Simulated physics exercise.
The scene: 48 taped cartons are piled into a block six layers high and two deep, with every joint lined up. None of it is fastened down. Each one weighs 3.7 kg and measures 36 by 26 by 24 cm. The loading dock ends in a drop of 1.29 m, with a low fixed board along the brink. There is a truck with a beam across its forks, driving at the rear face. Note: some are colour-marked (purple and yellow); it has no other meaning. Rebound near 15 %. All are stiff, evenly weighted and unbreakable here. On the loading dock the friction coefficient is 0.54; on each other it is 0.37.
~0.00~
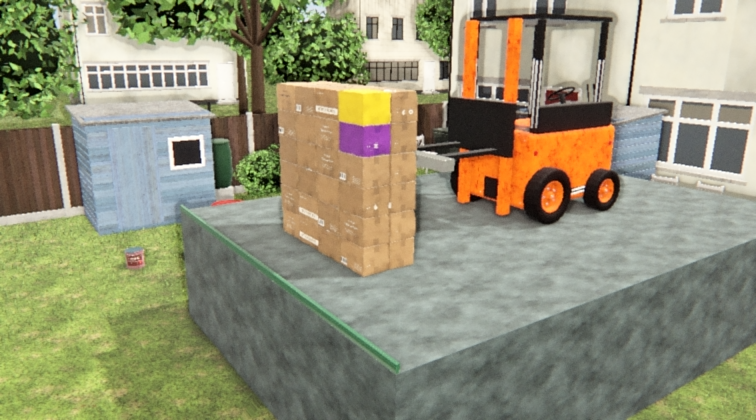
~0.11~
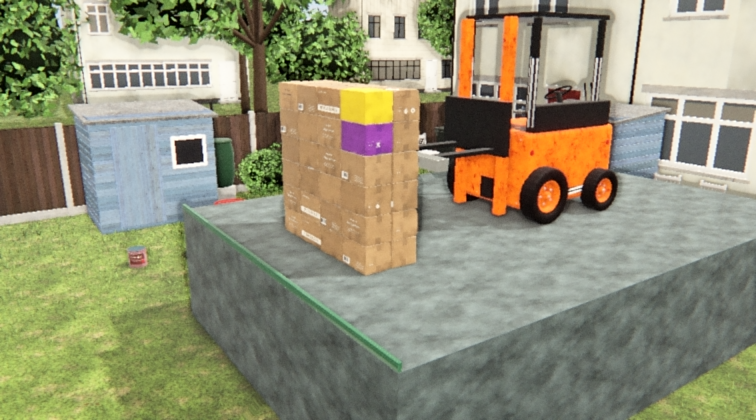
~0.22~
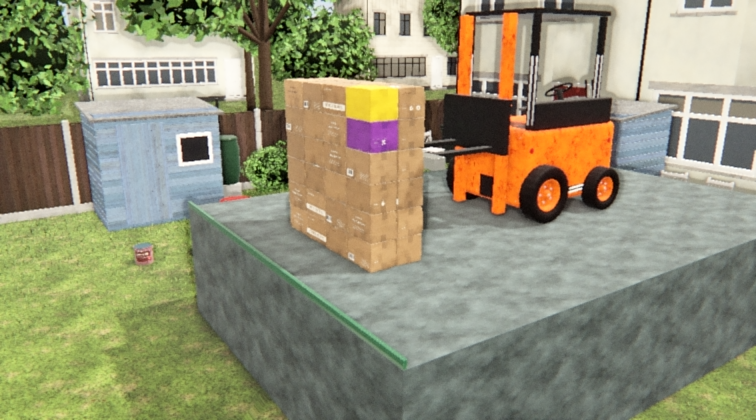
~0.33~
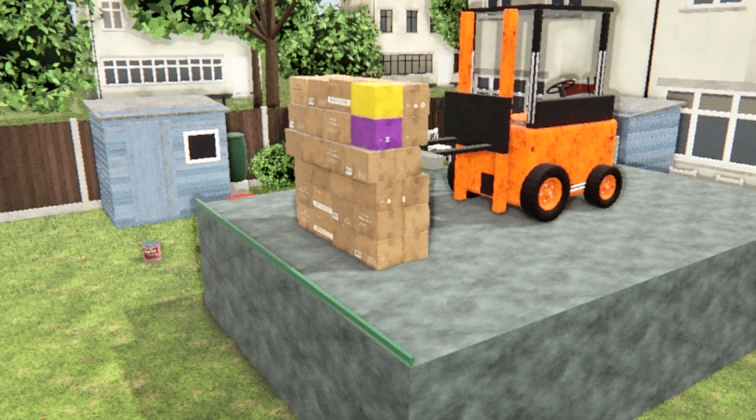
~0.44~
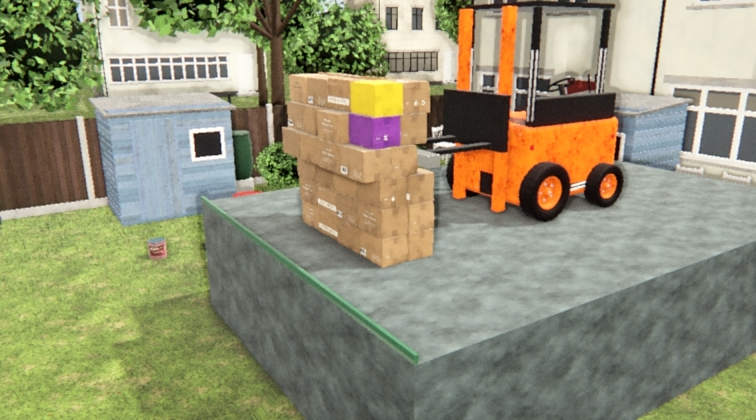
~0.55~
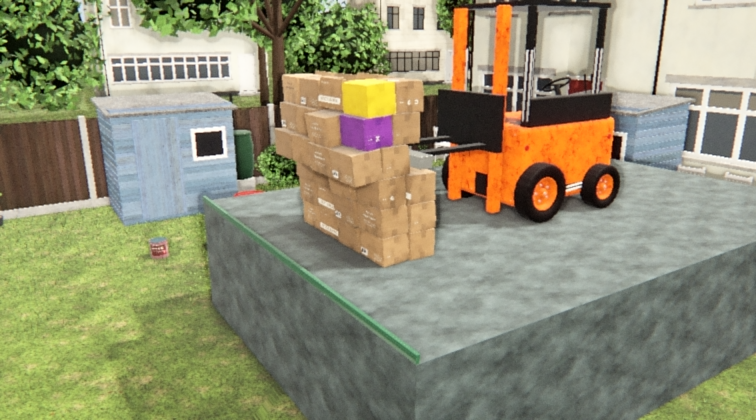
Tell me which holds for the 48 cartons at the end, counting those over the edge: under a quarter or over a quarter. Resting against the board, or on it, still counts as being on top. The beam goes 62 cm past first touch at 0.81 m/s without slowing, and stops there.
For the 48 cartons, more than a quarter of them.
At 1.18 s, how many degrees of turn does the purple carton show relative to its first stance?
130°.
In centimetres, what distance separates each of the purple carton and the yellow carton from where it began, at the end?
Distances: Purple 280, yellow 410 (cm).
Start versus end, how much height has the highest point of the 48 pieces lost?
Something like 30 cm, give or take.
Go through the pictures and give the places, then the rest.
In the first frame (places mark the middle of the side facing us; the camera pans a little), beam (448, 166) 18 cm from the stack; purple carton (377, 141); yellow carton (377, 109); nothing disturbed.
In the second frame, beam (442, 166) 9 cm from the stack; yellow carton (379, 108).
In the third frame, beam (439, 164) 1 mm in; yellow carton (385, 105).
In the fourth frame, beam (437, 163) 9 cm in; purple carton (389, 134) shifted 23 mm; steepest lean 6°, the carton at (339, 95); 17 disturbed, none over the edge.
In the fifth frame, beam (433, 162) 18 cm in; purple carton (387, 133) shifted 9 cm; yellow carton (389, 100) shifted 6 cm; steepest lean 6°, the carton at (382, 77); 30 disturbed, none over the edge.
In the sixth frame, beam (425, 163) 27 cm in; purple carton (379, 133) leaning 3°; yellow carton (382, 100) leaning 4°; 35 disturbed, none over the edge.
After 0.80 s, none of the 48 cartons over the edge, 39 disturbed; purple carton leaning 27°; yellow carton leaning 23°.
After 1.18 s, 2 of the 48 cartons over the edge; purple carton on its side; yellow carton leaning 19°, 70 cm lower.
After 1.82 s, 19 of the 48 cartons over the edge; purple carton upside down; yellow carton leaning 49°, 2.32 m lower.
By the end (2.8 s), 20 of the 48 cartons over the edge; purple carton upside down; yellow carton upside down. That is 42 per cent.
